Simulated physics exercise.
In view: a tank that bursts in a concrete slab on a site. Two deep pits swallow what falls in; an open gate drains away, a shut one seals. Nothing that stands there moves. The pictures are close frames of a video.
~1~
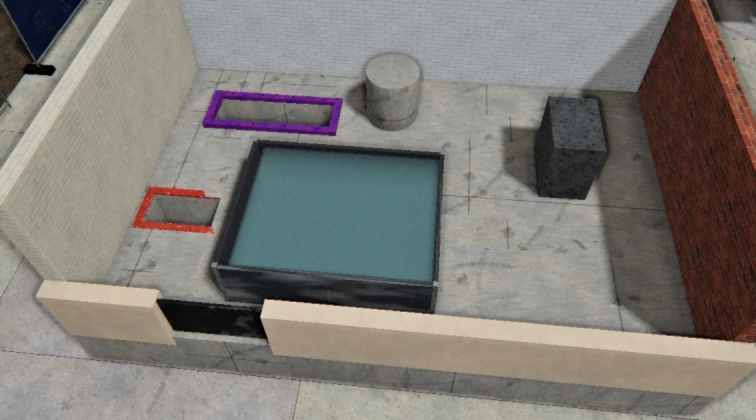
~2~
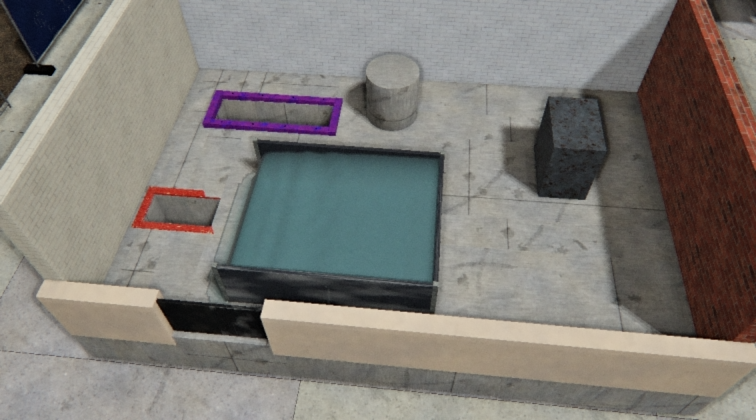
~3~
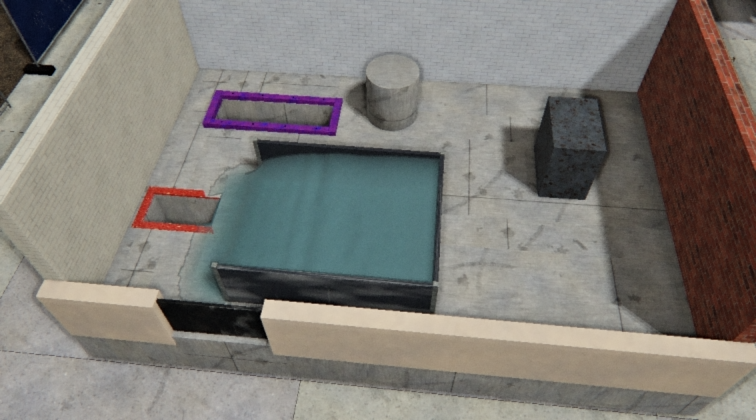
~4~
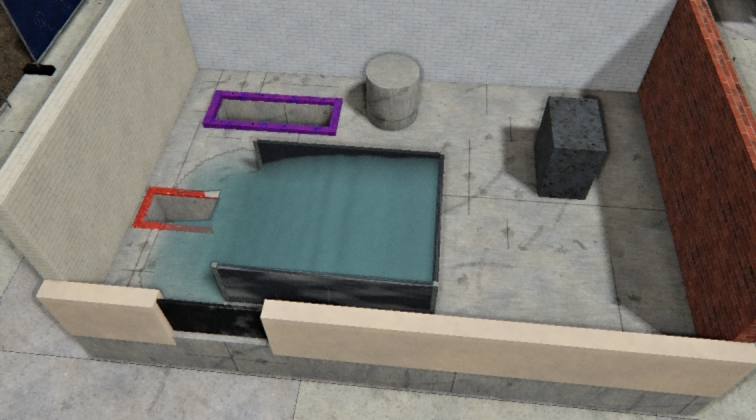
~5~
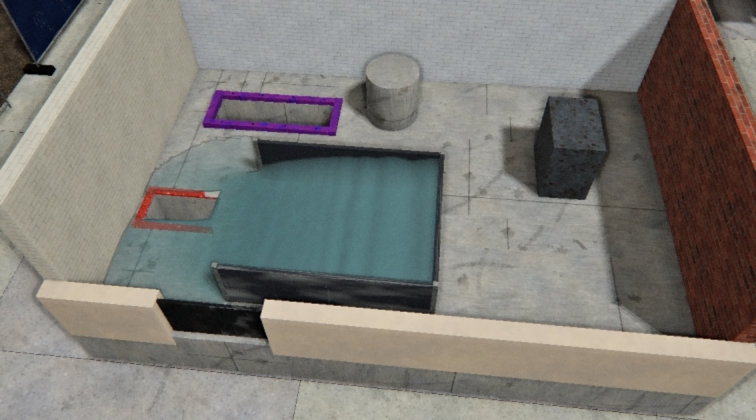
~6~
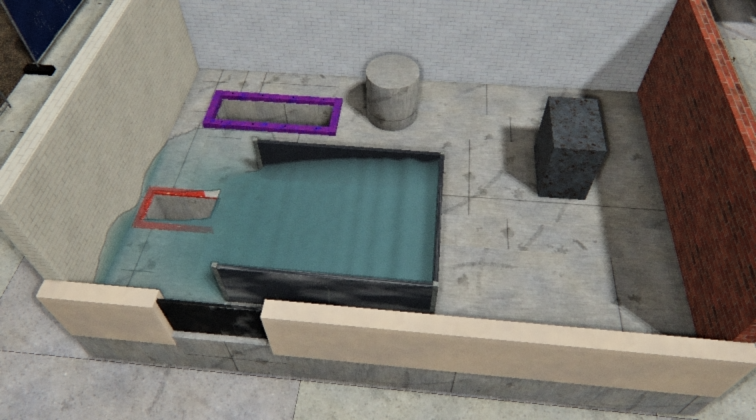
A water tank opens on its left side and water spreads left across the concrete slab around the red-edged pit.
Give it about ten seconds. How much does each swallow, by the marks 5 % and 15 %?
The gate takes under 5 %; the purple pit takes under 5 %; the red pit takes over 15 %.
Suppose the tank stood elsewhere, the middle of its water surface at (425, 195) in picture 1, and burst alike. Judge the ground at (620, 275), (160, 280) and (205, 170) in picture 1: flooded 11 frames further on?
One after the other: No water, under water, covered.
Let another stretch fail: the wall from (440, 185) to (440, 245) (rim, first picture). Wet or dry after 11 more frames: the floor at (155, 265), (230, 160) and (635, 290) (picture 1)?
In turn: Free of water, no water, awash.
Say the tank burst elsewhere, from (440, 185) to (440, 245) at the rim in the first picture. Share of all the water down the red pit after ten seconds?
Roughly, in per cent: Red 4.
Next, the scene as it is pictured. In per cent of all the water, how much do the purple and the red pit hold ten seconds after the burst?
Roughly 0 per cent, then 68 per cent.
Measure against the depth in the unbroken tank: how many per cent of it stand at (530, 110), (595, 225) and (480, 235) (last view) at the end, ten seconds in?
About 4, 4 and 4 per cent.
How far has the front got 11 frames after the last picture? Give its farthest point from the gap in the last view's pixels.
Near (197, 74).
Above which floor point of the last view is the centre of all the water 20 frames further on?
I would point to (251, 223).
A moment on, water covers 20 % of the floor; the gate 0 %, the purple pit 0 %, the red pit 12 %.
Next, water covers 25 % of the floor; the gate 0 %, the purple pit 0 %, the red pit 26 %.
Then, water covers 35 % of the floor; the gate 0 %, the purple pit 0 %, the red pit 43 %.
Later, water covers 70 % of the floor; the gate 0 %, the purple pit 1 %, the red pit 59 %.
In the end, water covers 90 % of the floor; the gate 0 %, the purple pit 1 %, the red pit 68 %.
